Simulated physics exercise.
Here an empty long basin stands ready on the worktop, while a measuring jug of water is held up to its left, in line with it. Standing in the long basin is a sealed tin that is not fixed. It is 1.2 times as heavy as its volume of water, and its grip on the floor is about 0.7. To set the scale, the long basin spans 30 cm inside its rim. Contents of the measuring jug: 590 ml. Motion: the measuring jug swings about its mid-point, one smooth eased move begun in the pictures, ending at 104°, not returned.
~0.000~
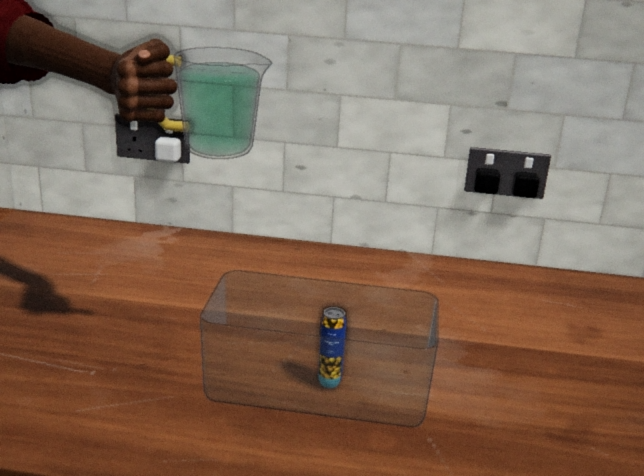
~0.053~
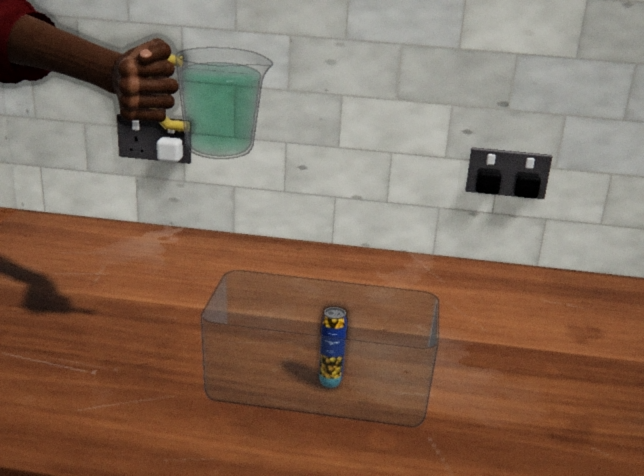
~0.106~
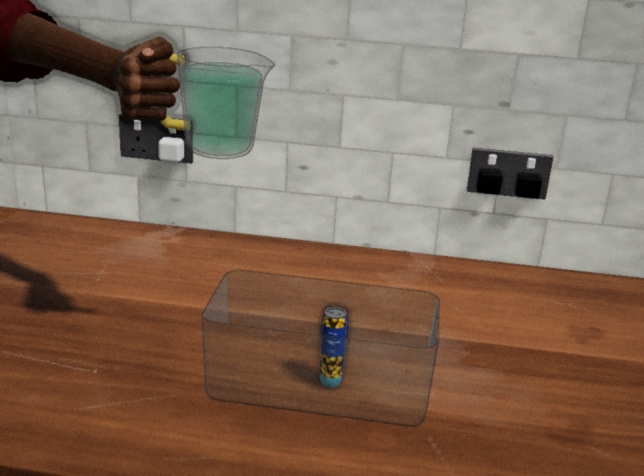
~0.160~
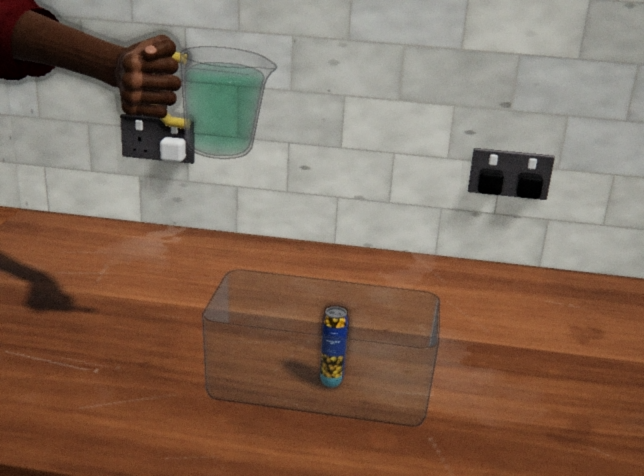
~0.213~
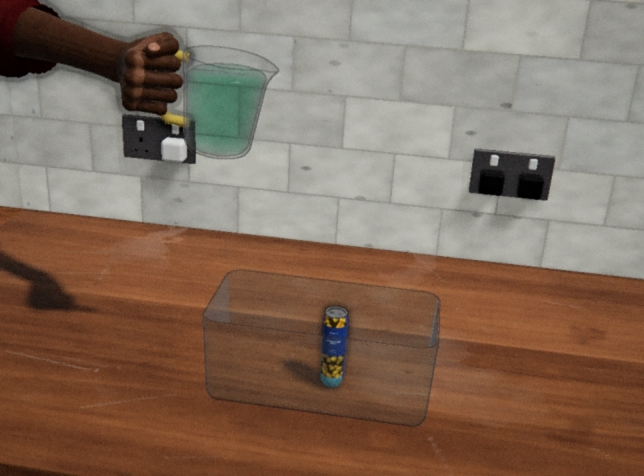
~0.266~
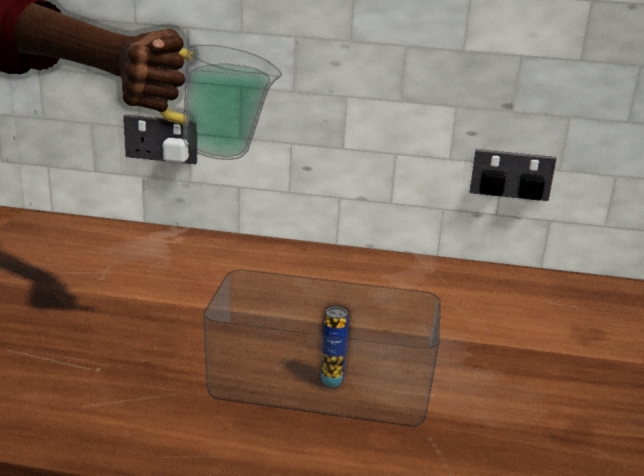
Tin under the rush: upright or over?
It will stay on its base.
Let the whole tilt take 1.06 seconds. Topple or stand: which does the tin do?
Then it holds its balance.
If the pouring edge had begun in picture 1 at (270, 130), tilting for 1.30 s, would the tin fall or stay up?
Result: Tin tipped over.
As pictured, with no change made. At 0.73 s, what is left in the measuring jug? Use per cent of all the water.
80 %.
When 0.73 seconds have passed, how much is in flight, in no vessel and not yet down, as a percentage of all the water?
It comes to roughly 18 per cent.
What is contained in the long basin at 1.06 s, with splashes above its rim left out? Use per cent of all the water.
It works out near 40 per cent.
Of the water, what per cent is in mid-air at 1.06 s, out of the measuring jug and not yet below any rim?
34 per cent or so.
Then, 0.73 s in, the tilt is 61° and 80 per cent is still to pour; the tin stands where it began.
Then, 1.06 s in, the tilt is 96° and 25 per cent is still to pour; the tin stands where it began.
Then, 1.42 s in, the tilt is 104° and 1 per cent is still to pour; the tin stands where it began.
Then, 1.80 s in, the tilt is 104° and 0 per cent is still to pour; the tin stands where it began.
Finally, the tin stands where it began.
